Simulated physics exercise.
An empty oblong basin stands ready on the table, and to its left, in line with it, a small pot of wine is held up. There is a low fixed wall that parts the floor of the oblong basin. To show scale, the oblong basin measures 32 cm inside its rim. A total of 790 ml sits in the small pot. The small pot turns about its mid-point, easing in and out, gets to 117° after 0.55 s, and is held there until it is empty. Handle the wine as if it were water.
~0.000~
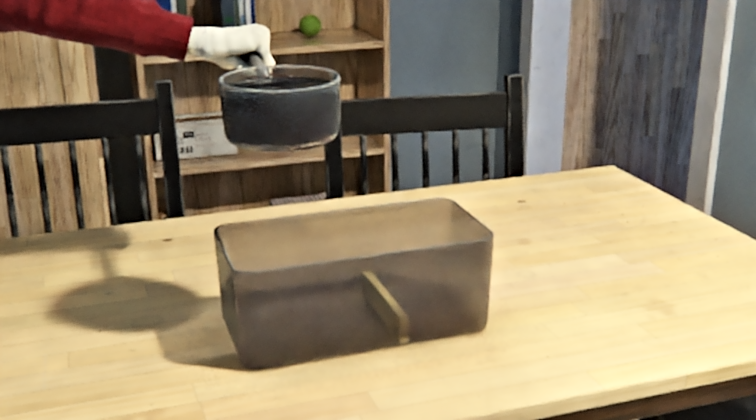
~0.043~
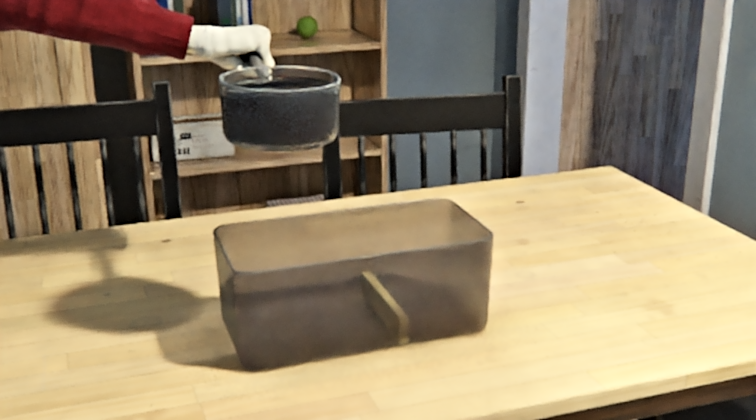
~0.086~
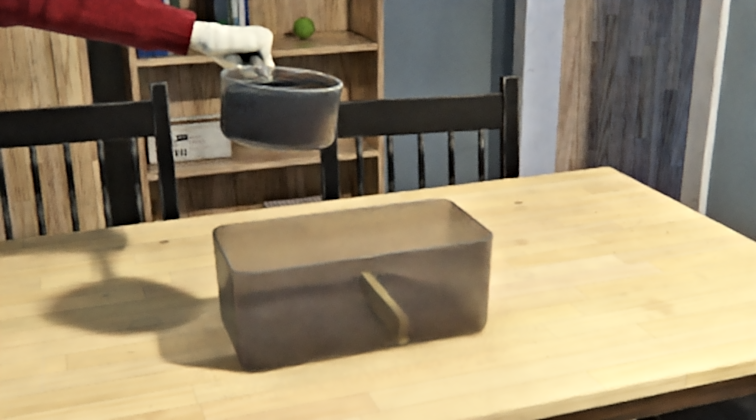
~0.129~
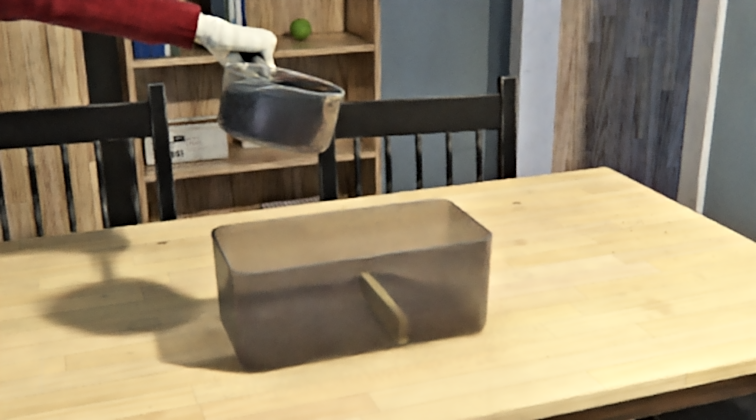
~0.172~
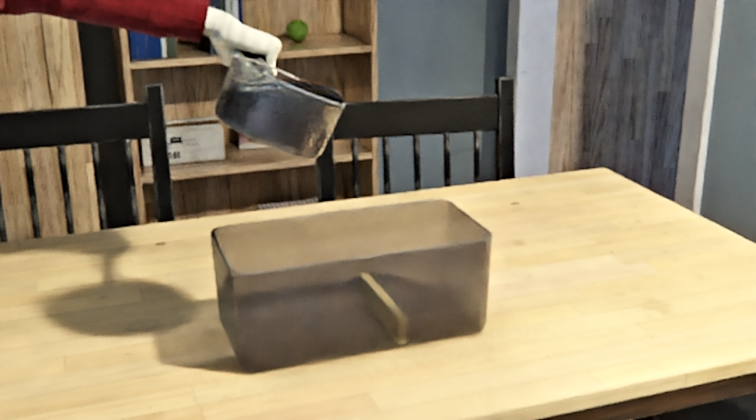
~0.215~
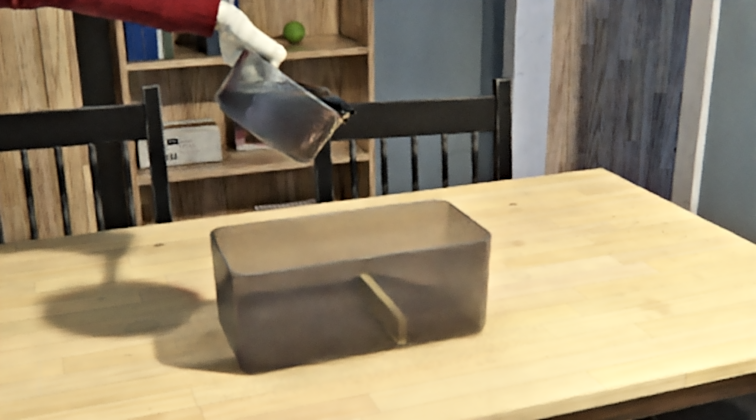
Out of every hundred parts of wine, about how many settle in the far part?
About 40 out of 100.
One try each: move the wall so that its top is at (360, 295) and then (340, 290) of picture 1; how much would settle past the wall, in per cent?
Roughly 65 per cent, then 85 per cent.
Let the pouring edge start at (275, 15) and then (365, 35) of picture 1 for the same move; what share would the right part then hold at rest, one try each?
The first try gives 15 percent and the second 60 percent.
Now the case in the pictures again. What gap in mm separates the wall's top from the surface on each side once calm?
The left side gives some 20 mm, the right side some 18 mm.
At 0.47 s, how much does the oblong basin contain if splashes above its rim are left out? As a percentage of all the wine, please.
36 %, give or take.
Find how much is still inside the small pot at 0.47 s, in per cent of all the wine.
About 14 percent.
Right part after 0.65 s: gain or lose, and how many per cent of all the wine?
It ends up lower by roughly 4.
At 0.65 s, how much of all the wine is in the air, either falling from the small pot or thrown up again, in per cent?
About 10 per cent.
By 0.47 s the tilt is 110° and 14 per cent is still to pour, 8 is left of the wall and 29 right of it.
By 0.65 s the tilt is 117° and 1 per cent is still to pour, 45 is left of the wall and 44 right of it.
By 0.84 s the tilt is 117° and 0 per cent is still to pour, 55 is left of the wall and 40 right of it.
By 1.05 s the tilt is 117° and 0 per cent is still to pour, 57 is left of the wall and 40 right of it.
At rest 57 per cent lies left of the wall, 40 right of it and 3 outside.
